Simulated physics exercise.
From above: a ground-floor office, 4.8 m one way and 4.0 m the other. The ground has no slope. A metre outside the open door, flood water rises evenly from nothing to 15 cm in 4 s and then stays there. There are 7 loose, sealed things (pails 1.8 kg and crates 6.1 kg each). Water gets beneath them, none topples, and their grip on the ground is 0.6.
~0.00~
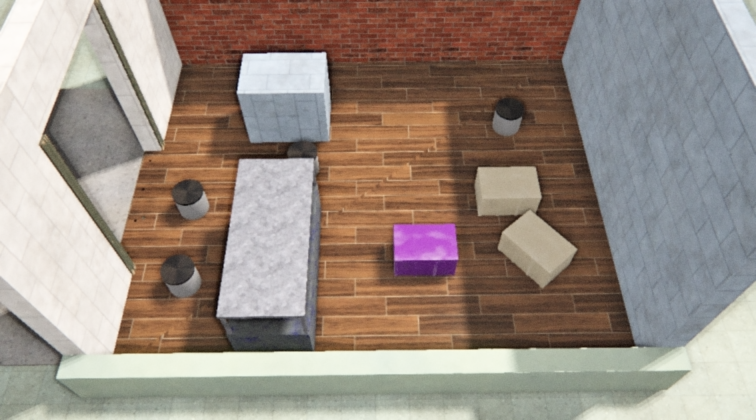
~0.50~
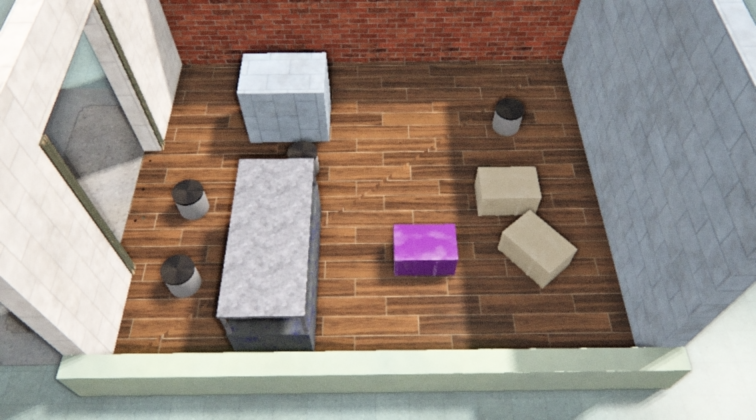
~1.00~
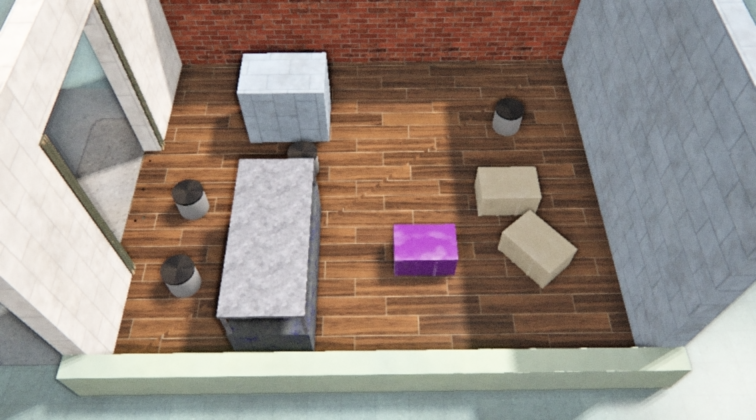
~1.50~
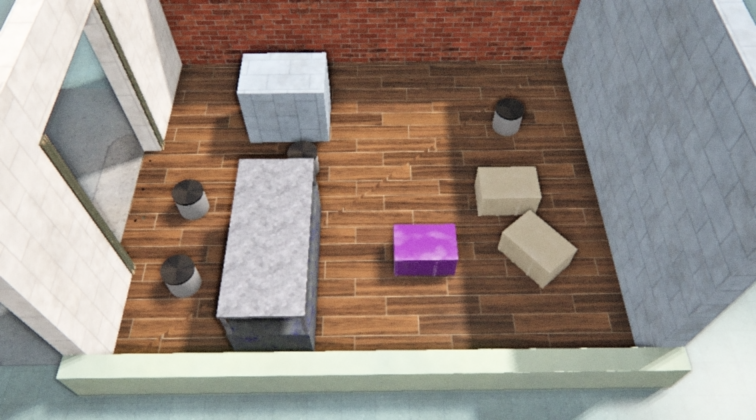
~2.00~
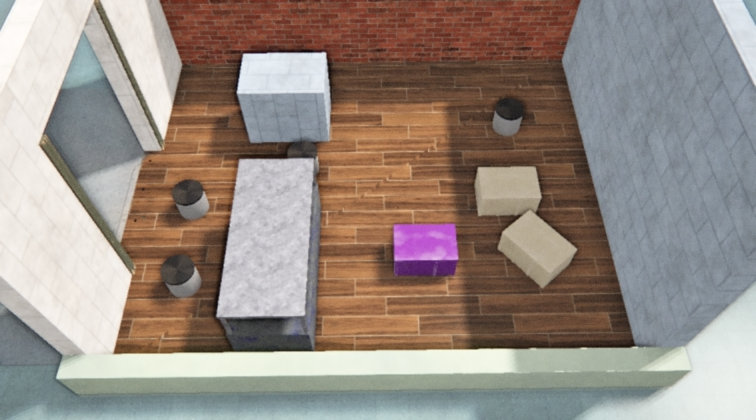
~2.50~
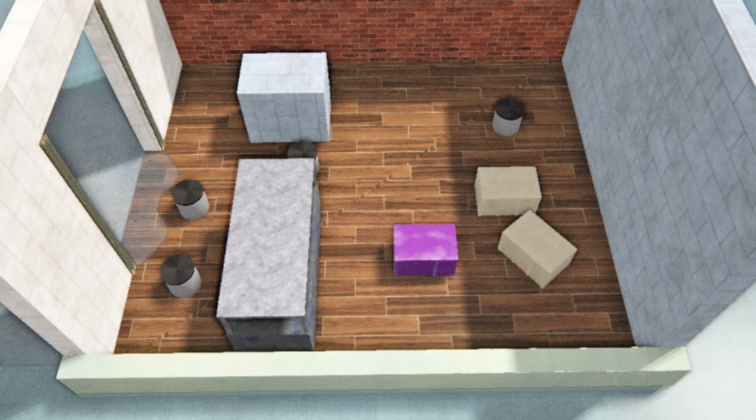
Ground-floor office from above, water spreading outside the open doorway at left, then starting across the wooden floor, crates and pails unmoved.
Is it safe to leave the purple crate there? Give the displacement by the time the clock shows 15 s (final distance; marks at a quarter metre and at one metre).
The purple crate moves a short way.
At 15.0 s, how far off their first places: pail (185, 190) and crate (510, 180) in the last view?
In that order: 250 cm, 200 cm.
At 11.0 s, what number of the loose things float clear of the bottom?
I count 7.
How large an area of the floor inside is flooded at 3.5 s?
Roughly 1.5 m2.
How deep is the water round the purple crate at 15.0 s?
Roughly 6 cm.
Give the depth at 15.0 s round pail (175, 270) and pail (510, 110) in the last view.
Roughly 9 and 7 cm.
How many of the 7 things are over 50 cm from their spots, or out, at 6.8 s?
I count 2.
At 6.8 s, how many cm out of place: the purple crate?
About 0 cm.
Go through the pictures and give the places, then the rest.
The purple crate at (425, 242), on the bottom; water covers 0.0 m2; 0 of 7 have shifted, in the first picture.
The purple crate at (425, 242) rests on the ground; 0.0 m2 under water; 0 of 7 have shifted, in the second picture.
The purple crate at (425, 242) rests on the ground; water covers 0.0 m2; 0 of 7 have shifted, in the third picture.
The purple crate at (425, 242), on the bottom; water covers 0.0 m2; 0 of 7 have shifted, in the fourth picture.
The purple crate at (425, 242), on the bottom; water covers 0.0 m2; 0 of 7 have shifted, in the fifth picture.
The purple crate at (425, 242), on the bottom; water covers 0.2 m2; 0 of 7 have shifted, in the sixth picture.
After 3.5 s the purple crate is near (425, 242), 0.0 m from its start, aground; 0 afloat.
After 6.8 s the purple crate is near (425, 242), 0.0 m from its start, aground; 2 afloat.
After 11.0 s the purple crate is near (416, 280), 0.4 m from its start, afloat; 7 afloat.
After 15.0 s the purple crate is near (348, 234), 0.7 m from its start, afloat; 7 afloat.
